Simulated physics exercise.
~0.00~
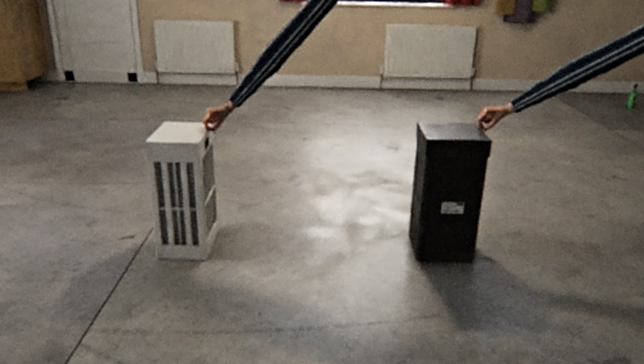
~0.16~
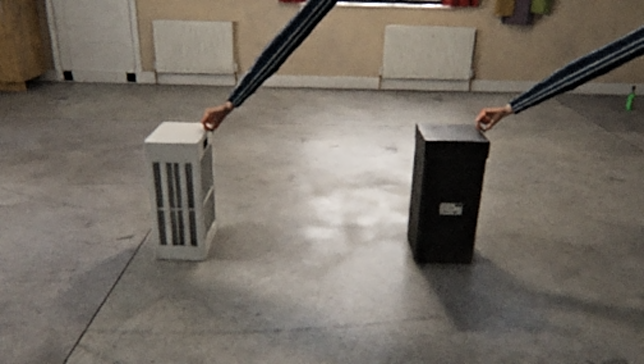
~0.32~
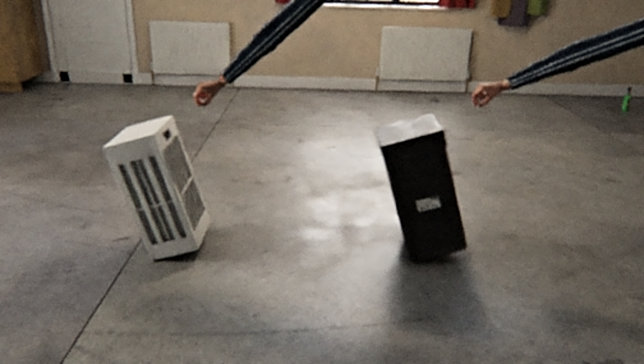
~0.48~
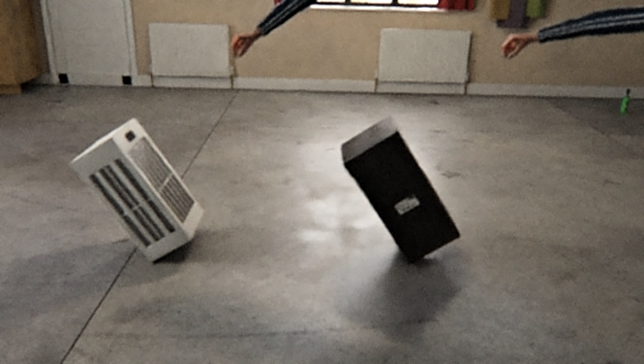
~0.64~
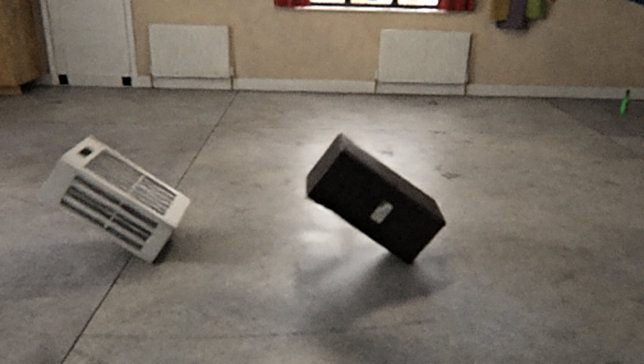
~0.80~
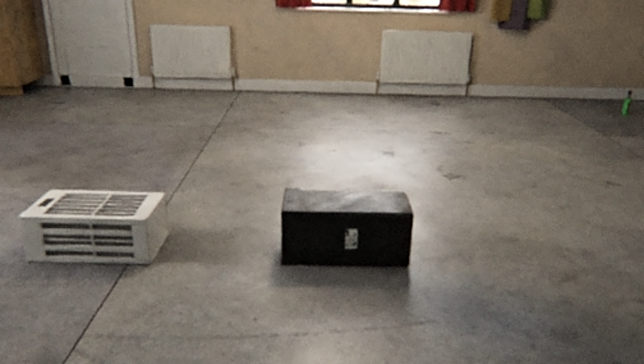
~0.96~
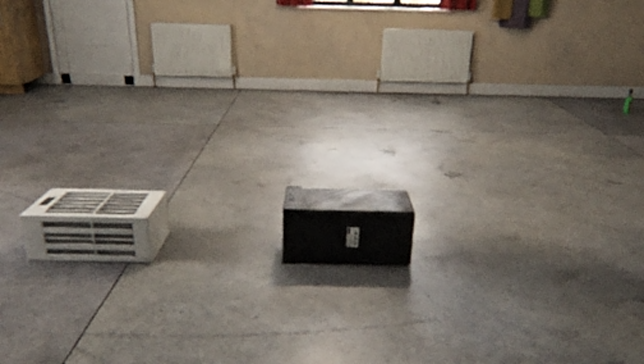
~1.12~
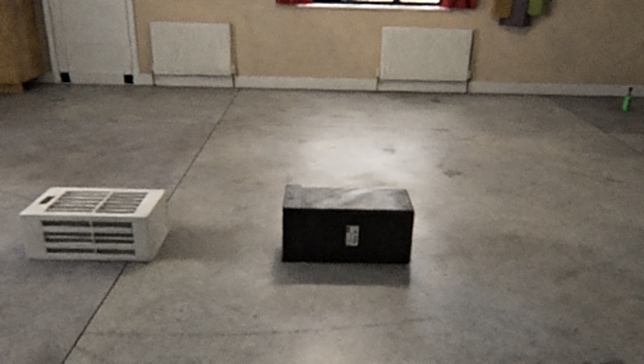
Two hands in dark striped sleeves reach in from above and the right, resting on the tops of two tall boxes standing on a grey concrete floor, seen from a slightly swaying viewpoint. A white slatted crate stands at left and a black tote with a small pale label stands right of centre, with a pale wall and radiators behind. Both boxes tip to the left as the hands let go and draw back out of view. They lean further and further together, then topple onto their sides and lie still on the floor.
